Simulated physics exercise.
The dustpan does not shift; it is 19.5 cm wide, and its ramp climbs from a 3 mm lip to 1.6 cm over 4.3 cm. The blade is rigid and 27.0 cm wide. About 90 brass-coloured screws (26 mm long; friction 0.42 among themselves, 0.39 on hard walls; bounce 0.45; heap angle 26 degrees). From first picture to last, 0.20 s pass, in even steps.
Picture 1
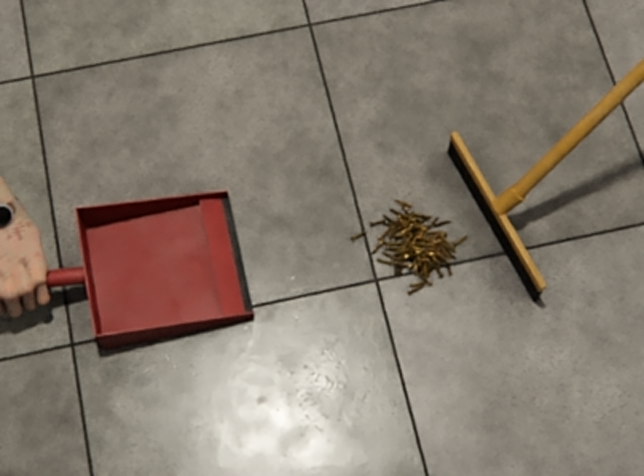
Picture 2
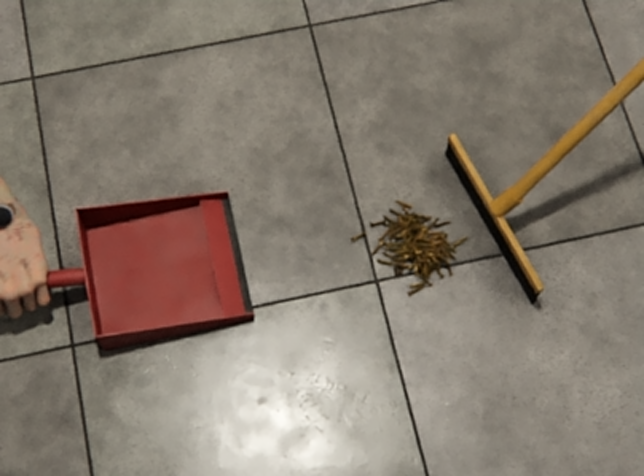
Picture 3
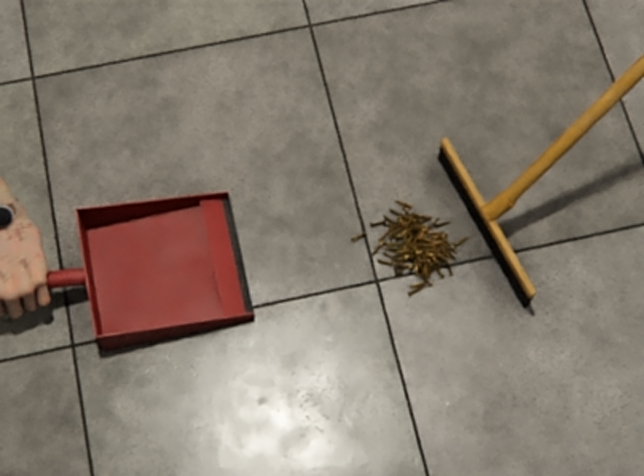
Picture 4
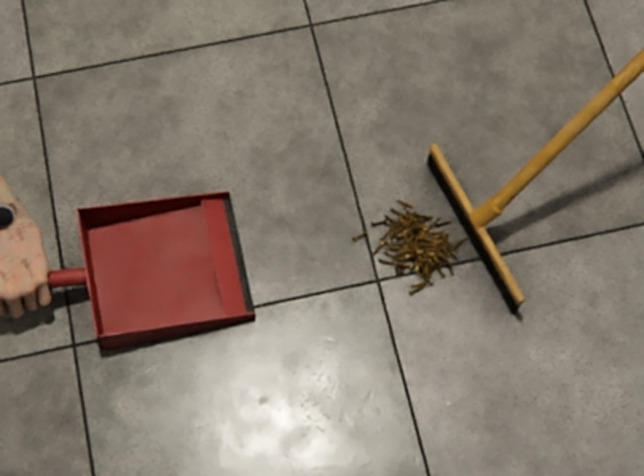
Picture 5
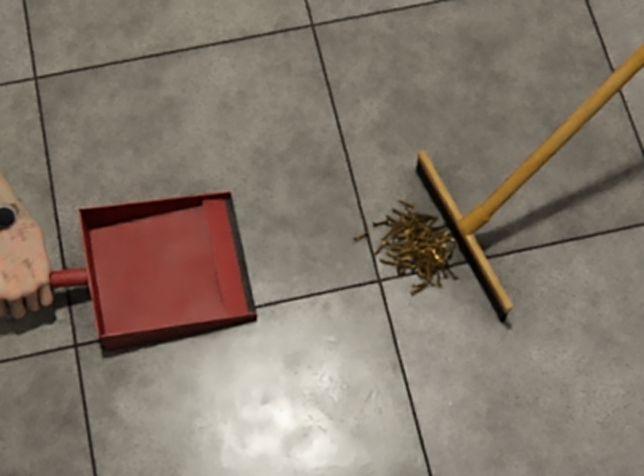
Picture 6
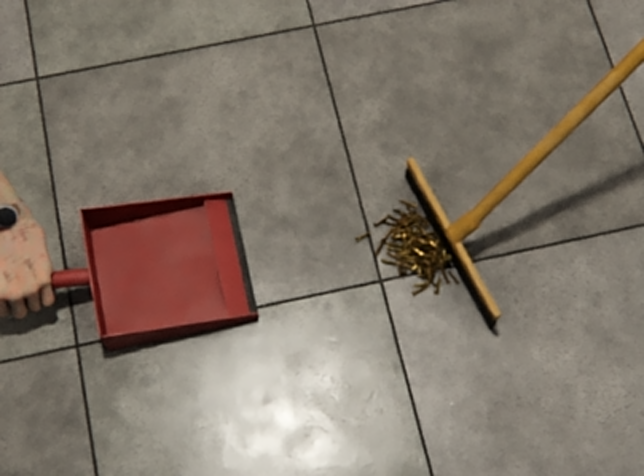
On a grey tiled floor with dark grout lines, seen from above at a slight tilt, a pale patch of light shines near the bottom. A hand at the left edge holds a red dustpan, a small heap of brass-coloured screws lies right of centre, and a yellow-handled broom-like tool stands to its right. The tool slides left and slightly down into the heap's near side, nudging some pieces, while the dustpan stays put.
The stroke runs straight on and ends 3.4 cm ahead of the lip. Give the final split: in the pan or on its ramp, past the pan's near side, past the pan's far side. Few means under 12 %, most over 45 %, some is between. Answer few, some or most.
In the pan or on its ramp: Few; past the pan's near side: Most; past the pan's far side: Few.
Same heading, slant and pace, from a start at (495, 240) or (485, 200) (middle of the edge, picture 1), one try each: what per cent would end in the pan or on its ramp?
Some 0 and 0 per cent.
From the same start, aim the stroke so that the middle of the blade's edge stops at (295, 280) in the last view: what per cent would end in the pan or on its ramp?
About 0 per cent.
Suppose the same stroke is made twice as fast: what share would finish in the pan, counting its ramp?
In that case some 10 per cent.
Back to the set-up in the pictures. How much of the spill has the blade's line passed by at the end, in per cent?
Roughly 0 per cent.
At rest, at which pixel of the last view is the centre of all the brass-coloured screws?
At about (278, 327).
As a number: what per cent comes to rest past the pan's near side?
About 65 per cent.
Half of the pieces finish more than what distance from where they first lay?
Some 24 cm.
Then, 0.22 s after the last picture, middle of the blade 18 cm from the lip; 0 % over the lip, far side 0 %, near side 30 %.
Then, 0.36 s after the last picture, middle of the blade 10 cm from the lip; 0 % over the lip, far side 0 %, near side 50 %.
Then, 0.63 s after the last picture, middle of the blade 6 cm from the lip; 0 % over the lip, far side 0 %, near side 65 %.
In the end, pan 0 %, near side 65 %, far side 0 %, in front of the lip or behind the blade 35 %.
